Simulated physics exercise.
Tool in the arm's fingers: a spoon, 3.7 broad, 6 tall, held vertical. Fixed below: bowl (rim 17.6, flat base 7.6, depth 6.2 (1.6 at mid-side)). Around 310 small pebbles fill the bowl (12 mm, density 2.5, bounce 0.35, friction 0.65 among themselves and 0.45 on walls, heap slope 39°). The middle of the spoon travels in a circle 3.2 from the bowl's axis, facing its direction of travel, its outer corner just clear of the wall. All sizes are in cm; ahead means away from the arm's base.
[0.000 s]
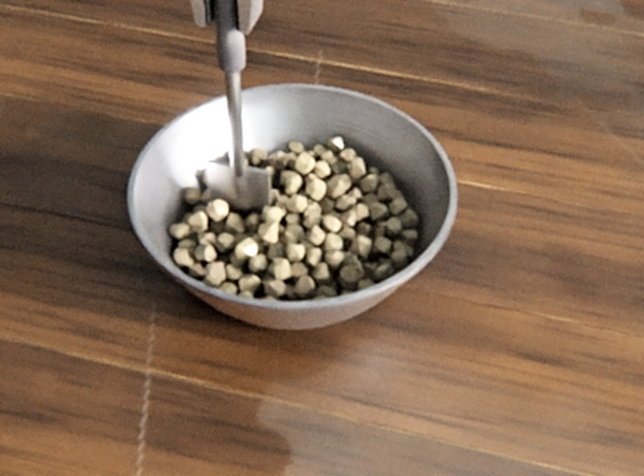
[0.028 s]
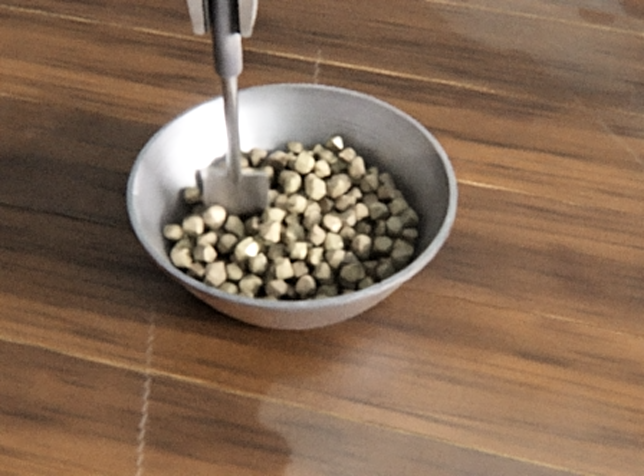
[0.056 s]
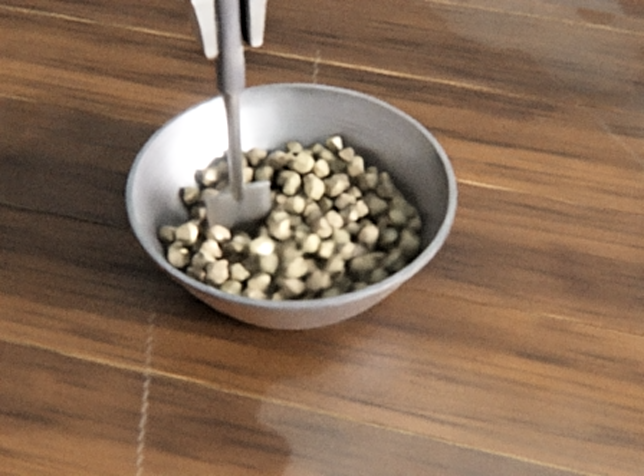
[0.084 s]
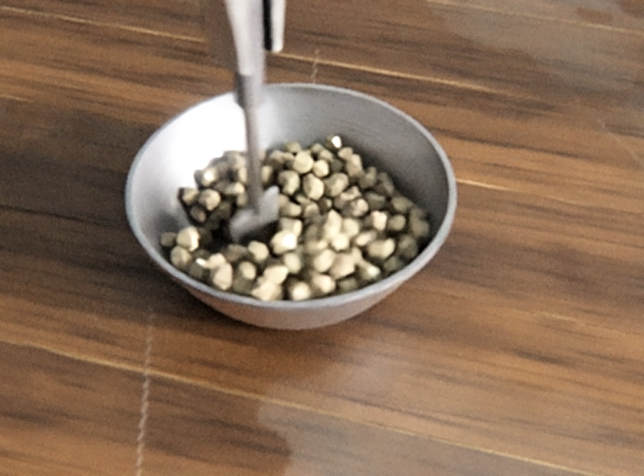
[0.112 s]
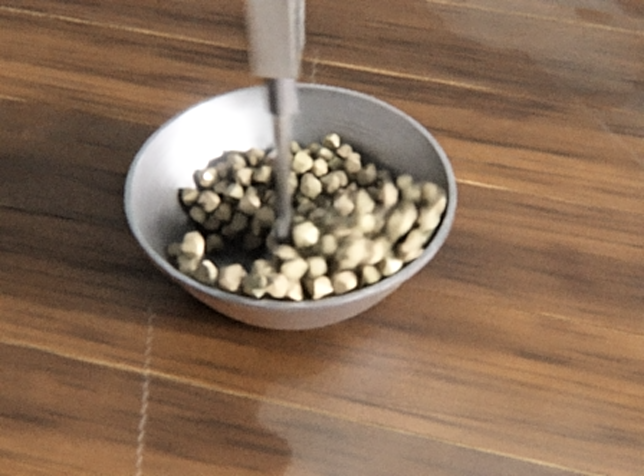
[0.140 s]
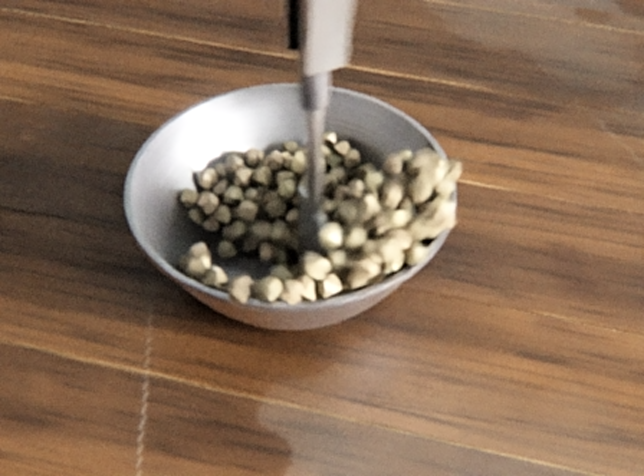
The footage shows a vertical metal tool sweeping through pale pebbles in a gray bowl on a wooden surface, first moving slightly downward along the left, then curving rightward through the near side as pebbles bunch up against the right rim.
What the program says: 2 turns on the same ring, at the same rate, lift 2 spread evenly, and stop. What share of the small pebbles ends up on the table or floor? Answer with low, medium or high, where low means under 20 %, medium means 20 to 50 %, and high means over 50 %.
Medium.
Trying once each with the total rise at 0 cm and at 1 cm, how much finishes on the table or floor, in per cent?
It comes to about 40 per cent and about 35 per cent.
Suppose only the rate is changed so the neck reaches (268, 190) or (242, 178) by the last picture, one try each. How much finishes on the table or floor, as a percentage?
First try: About 20 %; second try: About 5 %.
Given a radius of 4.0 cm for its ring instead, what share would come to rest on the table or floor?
That would make it around 40 percent.
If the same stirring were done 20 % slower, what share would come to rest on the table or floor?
Roughly 25 per cent.
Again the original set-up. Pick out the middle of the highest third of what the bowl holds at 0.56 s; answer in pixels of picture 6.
(325, 222).
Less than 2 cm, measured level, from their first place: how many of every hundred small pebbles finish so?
5 %.
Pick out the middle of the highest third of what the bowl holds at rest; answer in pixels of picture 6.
Looks like roughly (285, 217) to me.
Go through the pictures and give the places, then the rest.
Spoon neck at (237, 146), 0° round; upper third of the load around (309, 223), from x 180 to 410, top at y 145; 313 in the bowl, in the first picture.
Spoon neck at (234, 152), 11° round; upper third of the load around (308, 227), from x 175 to 410, top at y 145, in the second picture.
Spoon neck at (236, 169), 39° round; upper third of the load around (302, 240), from x 170 to 415, top at y 145, in the third picture.
Spoon neck at (254, 184), 69° round; upper third of the load around (316, 246), from x 170 to 420, top at y 145, in the fourth picture.
Spoon neck at (283, 191), 99° round; upper third of the load around (347, 245), from x 180 to 440, top at y 140, in the fifth picture.
Spoon neck at (314, 186), 130° round; upper third of the load around (374, 228), from x 190 to 455, top at y 140; 312 in the bowl, 1 in flight or on the tool, in the sixth picture.
After 0.35 s, 357° round, highest piece 9 above the table; 246 in the bowl, 42 on the table or floor, 25 in flight or on the tool.
After 0.56 s, 225° round, highest piece 7 above the table; 224 in the bowl, 87 on the table or floor, 2 in flight or on the tool.
After 0.87 s, 0° round, highest piece 5 above the table; 223 in the bowl, 90 on the table or floor.
After 1.57 s, 0° round, highest piece 5 above the table; 223 in the bowl, 90 on the table or floor.
At rest, 223 in the bowl, 90 on the table or floor. That is 29 % on the table or floor.
